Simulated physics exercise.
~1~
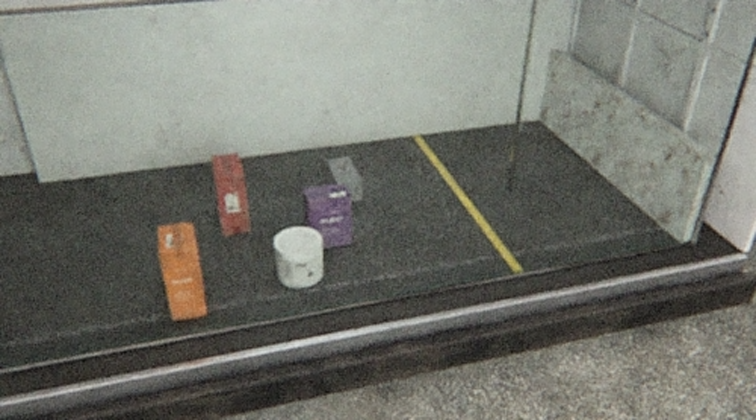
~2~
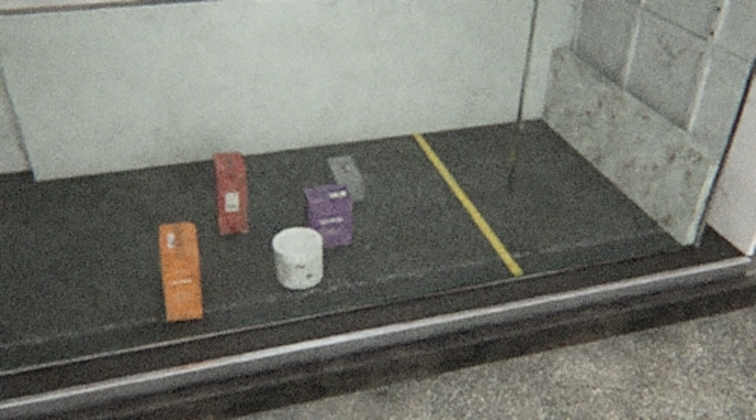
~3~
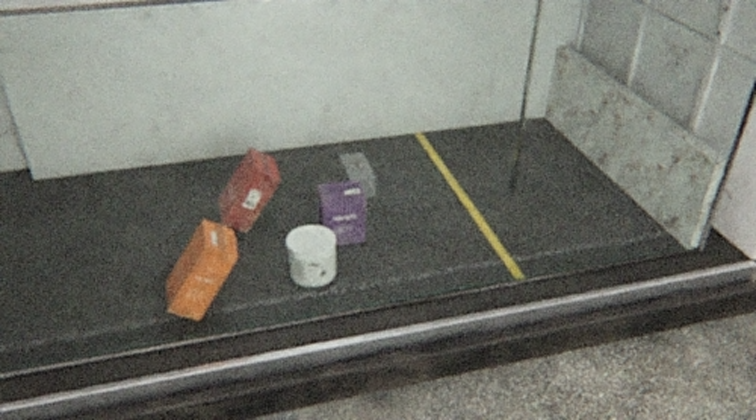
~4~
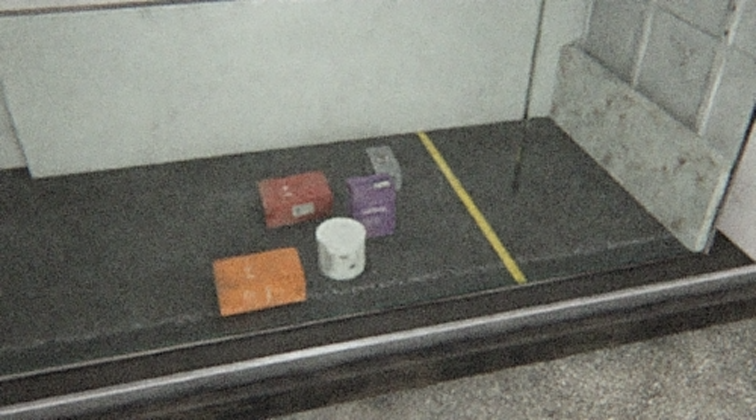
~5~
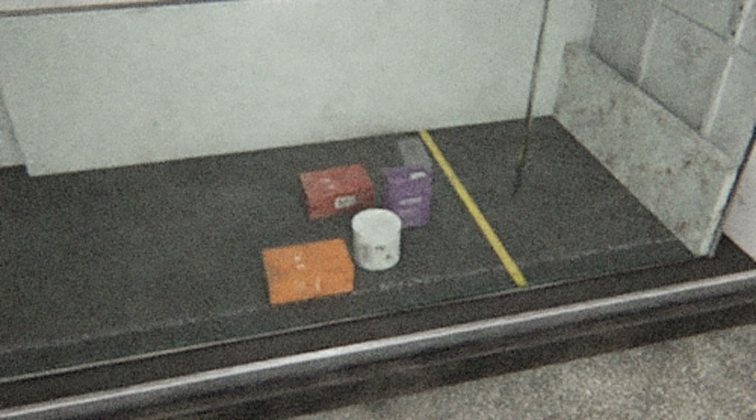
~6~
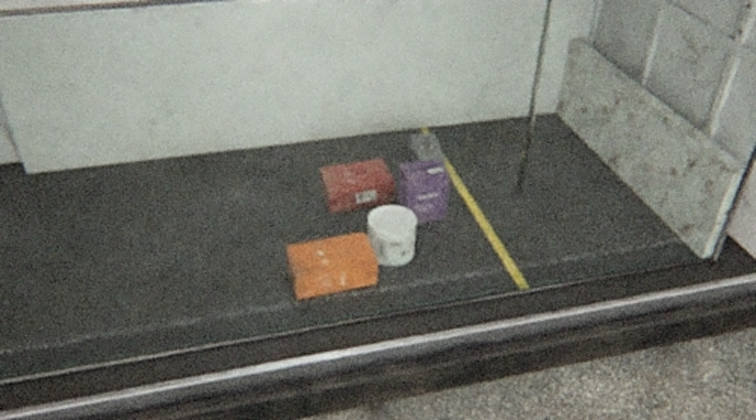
We see orange, red and purple packs, a white bucket and a small grey box on a dark floor; the orange and red packs tip onto their sides as everything slides right, and the upright purple pack, bucket and grey box end short of the yellow line.
